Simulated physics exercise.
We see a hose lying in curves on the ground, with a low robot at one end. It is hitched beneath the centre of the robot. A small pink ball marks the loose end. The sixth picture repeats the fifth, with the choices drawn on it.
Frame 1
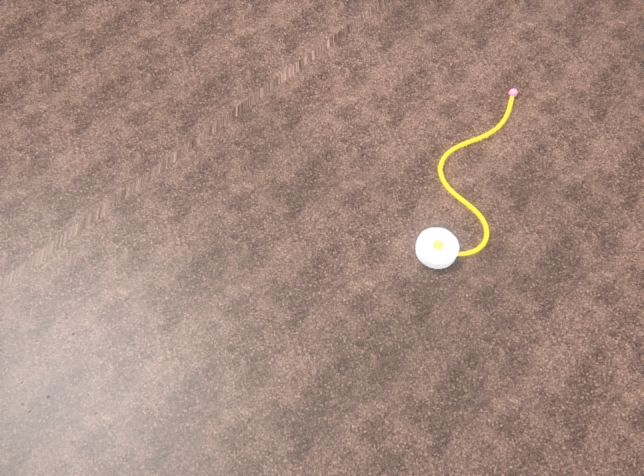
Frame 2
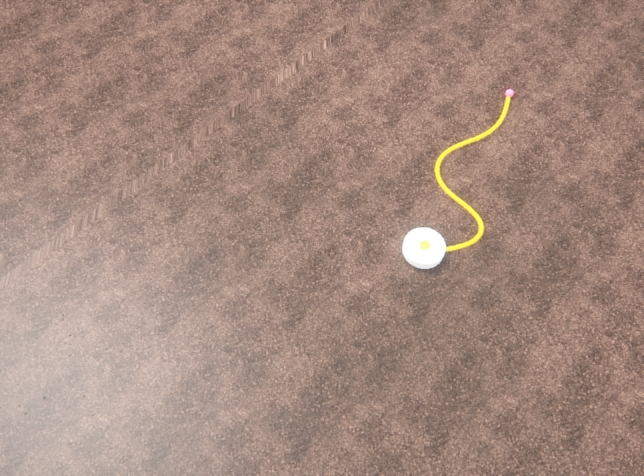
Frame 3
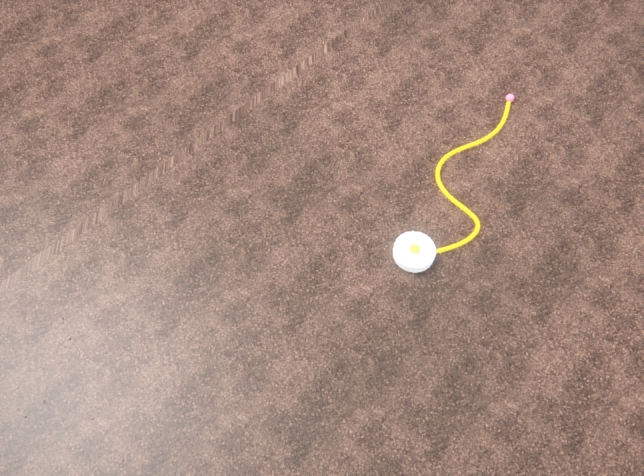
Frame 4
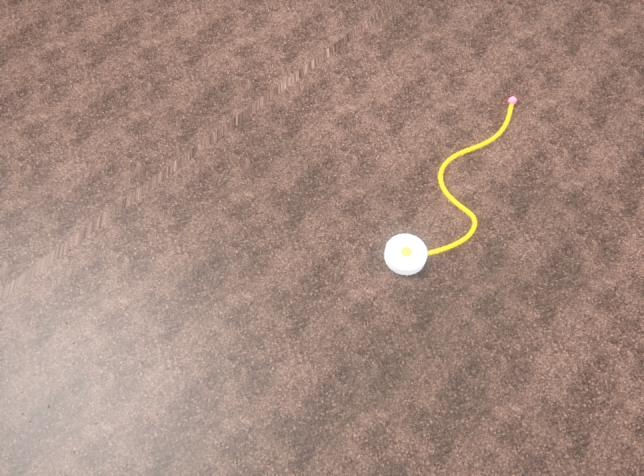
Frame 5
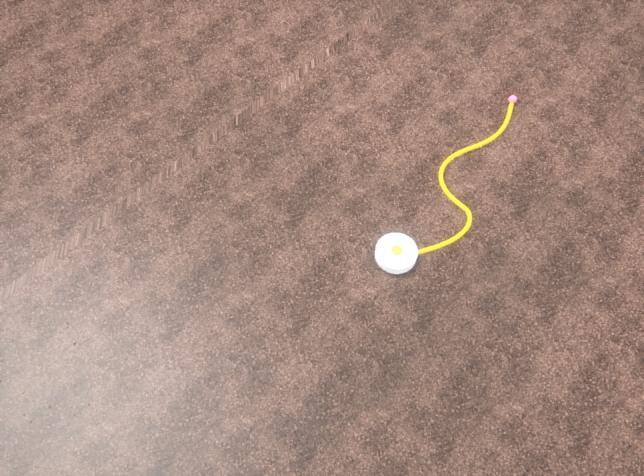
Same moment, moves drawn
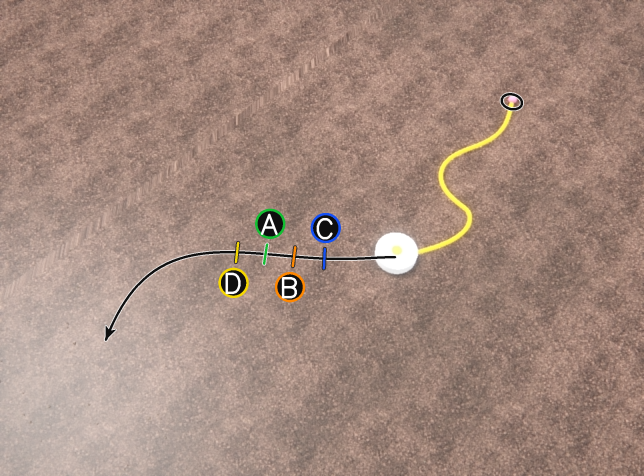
To begin with, a round white robot sits on brown, speckled ground, with a yellow hose curving up and right from it to a pink tip. The robot then slides a short way left, drawing the nearest bend of the hose along and flattening it slightly, while the far end barely shifts.
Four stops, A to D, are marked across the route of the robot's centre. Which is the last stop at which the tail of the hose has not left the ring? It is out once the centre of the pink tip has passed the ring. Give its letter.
It should halt at C.
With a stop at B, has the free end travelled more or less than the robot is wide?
By then, less.
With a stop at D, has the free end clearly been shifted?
Yes.
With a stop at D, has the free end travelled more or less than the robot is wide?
More.
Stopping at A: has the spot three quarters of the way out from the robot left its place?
Yes.
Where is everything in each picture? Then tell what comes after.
The first picture shows robot (437, 249); free end (513, 93).
The second picture shows robot (424, 249); free end (510, 94).
The third picture shows robot (414, 252); free end (510, 98).
The fourth picture shows robot (405, 255); free end (513, 101).
The fifth picture shows robot (396, 254); free end (513, 100).
On the marked copy, A at (266, 254); B at (294, 257); C at (324, 259); D at (237, 252); the ring at (512, 102); the route from (395, 257) via (234, 252) to (106, 340).
Following C. Soon after the start, robot (371, 255), middle of the hose (441, 178), free end (513, 100).
Later, robot (347, 256), middle of the hose (442, 178), free end (513, 100).
In the end, robot (324, 255), middle of the hose (441, 183), free end (513, 100); the free end is still in its ring.
As for the rest, A drags the free end to (498, 124); B drags the free end to (508, 112); D drags the free end to (486, 136).
